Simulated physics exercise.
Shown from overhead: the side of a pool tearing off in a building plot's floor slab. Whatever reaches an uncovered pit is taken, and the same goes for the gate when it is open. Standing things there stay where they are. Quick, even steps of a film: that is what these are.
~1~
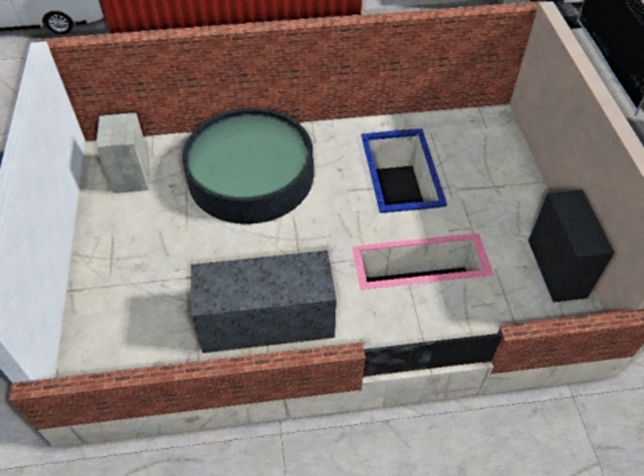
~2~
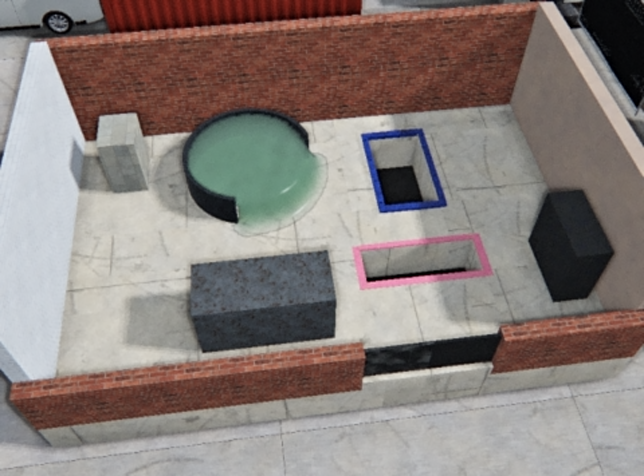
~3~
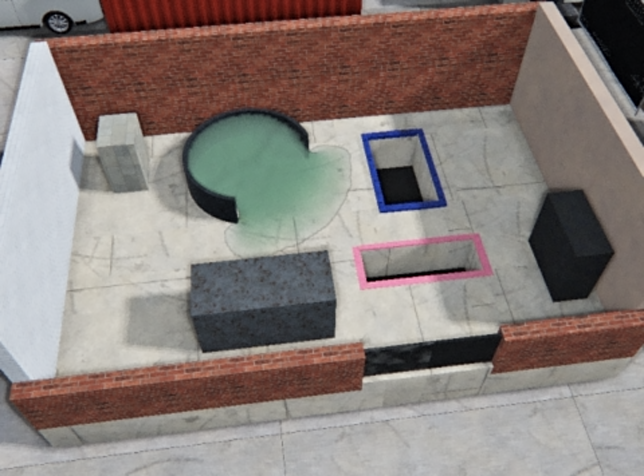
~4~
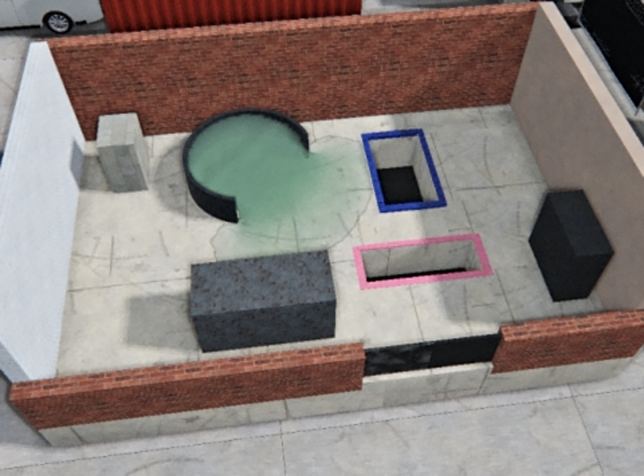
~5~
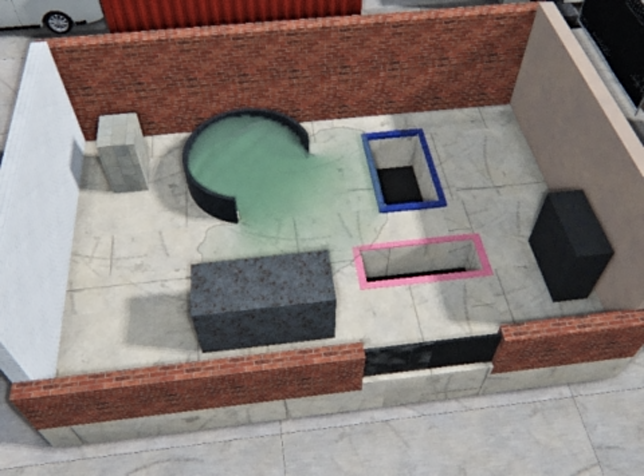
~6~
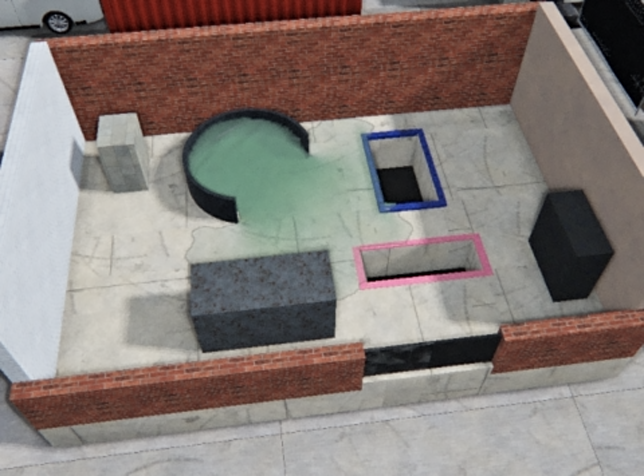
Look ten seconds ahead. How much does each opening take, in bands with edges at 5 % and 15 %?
One by one: The gate takes in a trifling amount - short of five per cent. The blue pit takes in a considerable amount - past fifteen per cent. The pink pit takes in a considerable amount - past fifteen per cent.
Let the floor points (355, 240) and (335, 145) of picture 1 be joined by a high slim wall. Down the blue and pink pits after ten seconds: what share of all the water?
Estimated shares: Blue 0 percent, pink 25 percent.
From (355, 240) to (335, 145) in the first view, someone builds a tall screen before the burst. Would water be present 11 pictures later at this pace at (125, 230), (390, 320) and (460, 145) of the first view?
Taken in turn, the three points are unsoaked, soaked and unsoaked.
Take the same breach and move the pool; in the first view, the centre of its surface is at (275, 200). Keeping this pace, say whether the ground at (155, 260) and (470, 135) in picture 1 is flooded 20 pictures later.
Soaked, untouched.
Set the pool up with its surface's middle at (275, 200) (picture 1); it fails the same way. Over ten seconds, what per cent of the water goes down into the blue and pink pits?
After ten seconds: Blue pit at 2 percent, pink pit at 60 percent.
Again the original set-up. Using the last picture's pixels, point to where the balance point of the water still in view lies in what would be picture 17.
Around pixel (296, 218).
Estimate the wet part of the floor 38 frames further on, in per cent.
Roughly 60 percent, I'd say.
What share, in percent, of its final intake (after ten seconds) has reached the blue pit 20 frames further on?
By my reckoning, 95 percent.
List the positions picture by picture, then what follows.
The pool at (248, 155) is whole and still, in the first picture.
The front is at (316, 156), out from the gap at (297, 197), in the second picture.
The front is at (342, 151), out from the gap at (297, 198), in the third picture.
Water pours out at (297, 198) and has run to (361, 147), in the fourth picture.
Water pours out at (297, 199) and has run to (361, 134), in the fifth picture.
Water pours out at (297, 199) and has run to a hidden place, in the sixth picture.
A moment on, water covers 25 % of the floor; the gate 0 %, the blue pit 7 %, the pink pit 5 %.
Next, water covers 35 % of the floor; the gate 0 %, the blue pit 13 %, the pink pit 16 %.
Then, water covers 50 % of the floor; the gate 0 %, the blue pit 16 %, the pink pit 28 %.
Later, water covers 60 % of the floor; the gate 0 %, the blue pit 17 %, the pink pit 37 %.
In the end, water covers 80 % of the floor; the gate 0 %, the blue pit 17 %, the pink pit 44 %.
